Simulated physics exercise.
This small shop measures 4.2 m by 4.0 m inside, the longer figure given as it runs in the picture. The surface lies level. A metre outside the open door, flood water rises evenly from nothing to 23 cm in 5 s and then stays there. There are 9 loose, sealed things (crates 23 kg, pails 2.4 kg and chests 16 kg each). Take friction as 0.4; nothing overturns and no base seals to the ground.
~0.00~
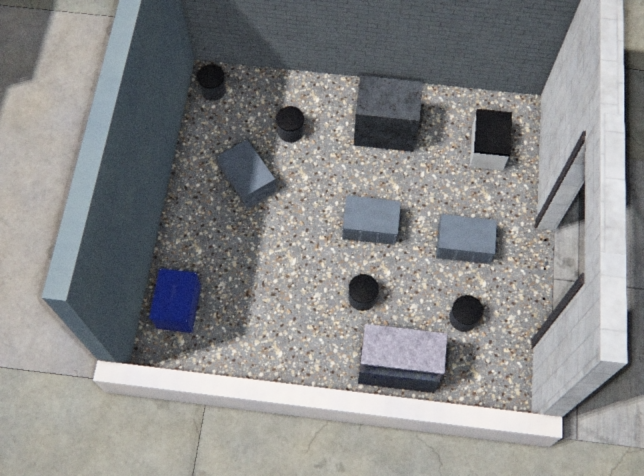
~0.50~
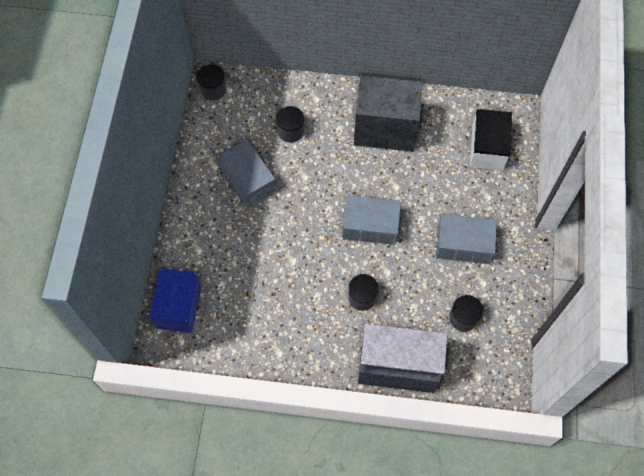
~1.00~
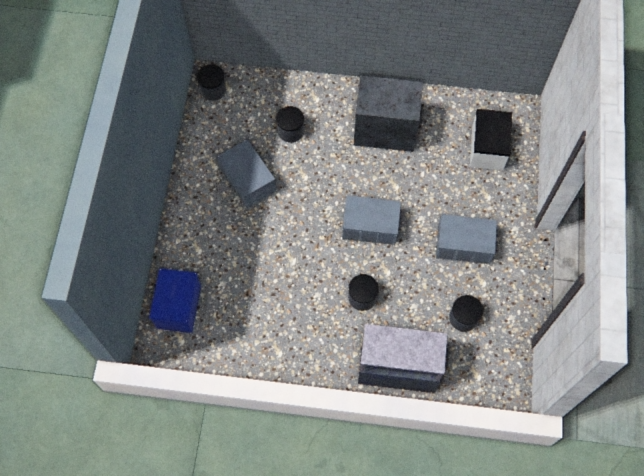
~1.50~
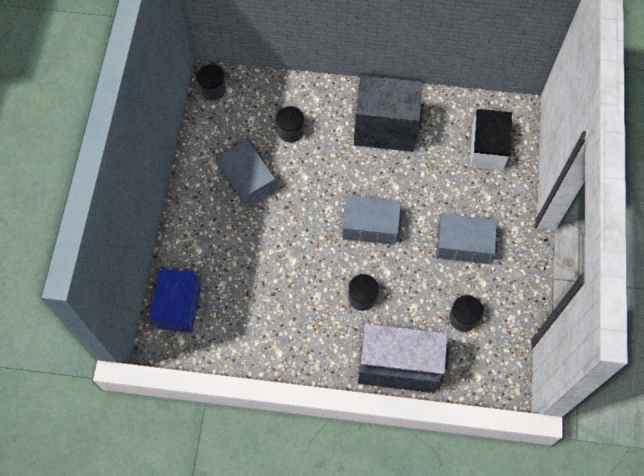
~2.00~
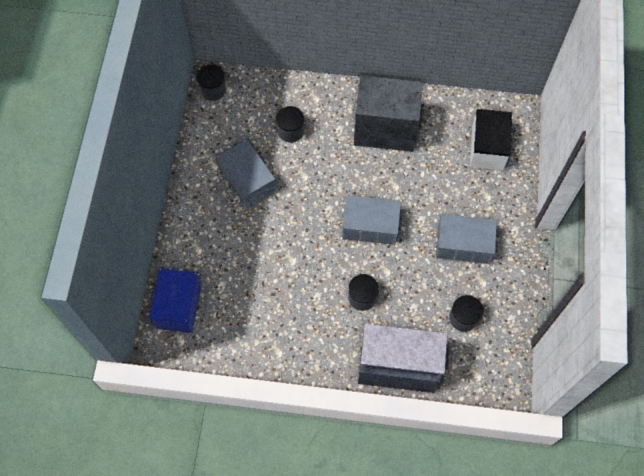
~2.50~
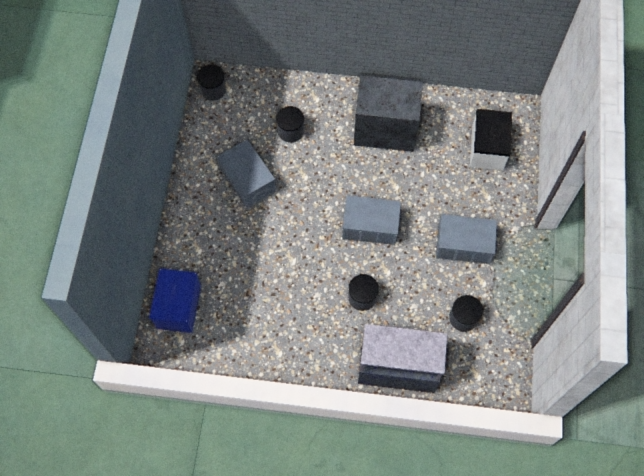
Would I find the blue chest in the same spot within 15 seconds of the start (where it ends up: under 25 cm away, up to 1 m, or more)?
Blue chest ends far away.
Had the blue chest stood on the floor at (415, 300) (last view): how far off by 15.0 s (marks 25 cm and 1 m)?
It travels far.
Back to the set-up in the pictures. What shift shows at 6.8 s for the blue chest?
Roughly 5 cm by then.
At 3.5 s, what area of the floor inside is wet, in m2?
About 1.5 m2.
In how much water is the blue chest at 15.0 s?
About 13 cm.
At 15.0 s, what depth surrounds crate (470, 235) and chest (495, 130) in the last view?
About 16 and 11 cm.
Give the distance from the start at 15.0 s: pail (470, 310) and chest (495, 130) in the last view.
In turn: 300 cm, 100 cm.
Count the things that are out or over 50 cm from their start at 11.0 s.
By then 4.
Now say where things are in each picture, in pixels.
In the first picture, the blue chest at (173, 295) rests on the ground; water covers 0.0 m2; 0 of 9 have shifted.
In the second picture, the blue chest at (173, 295) rests on the ground; 0.0 m2 under water; 0 of 9 have shifted.
In the third picture, the blue chest at (173, 295), on the bottom; water covers 0.0 m2; 0 of 9 have shifted.
In the fourth picture, the blue chest at (173, 295) rests on the ground; 0.0 m2 under water; 0 of 9 have shifted.
In the fifth picture, the blue chest at (173, 295), on the bottom; water covers 0.0 m2; 0 of 9 have shifted.
In the sixth picture, the blue chest at (173, 295), on the bottom; 0.4 m2 under water; 0 of 9 have shifted.
After 3.5 s the blue chest is near (173, 295), 0.0 m from its start, aground; 0 afloat.
After 6.8 s the blue chest is near (170, 295), 0.0 m from its start, aground; 2 afloat.
After 11.0 s the blue chest is near (176, 270), 0.2 m from its start, afloat; 7 afloat.
After 15.0 s the blue chest is near (215, 133), 1.9 m from its start, afloat; 9 afloat.
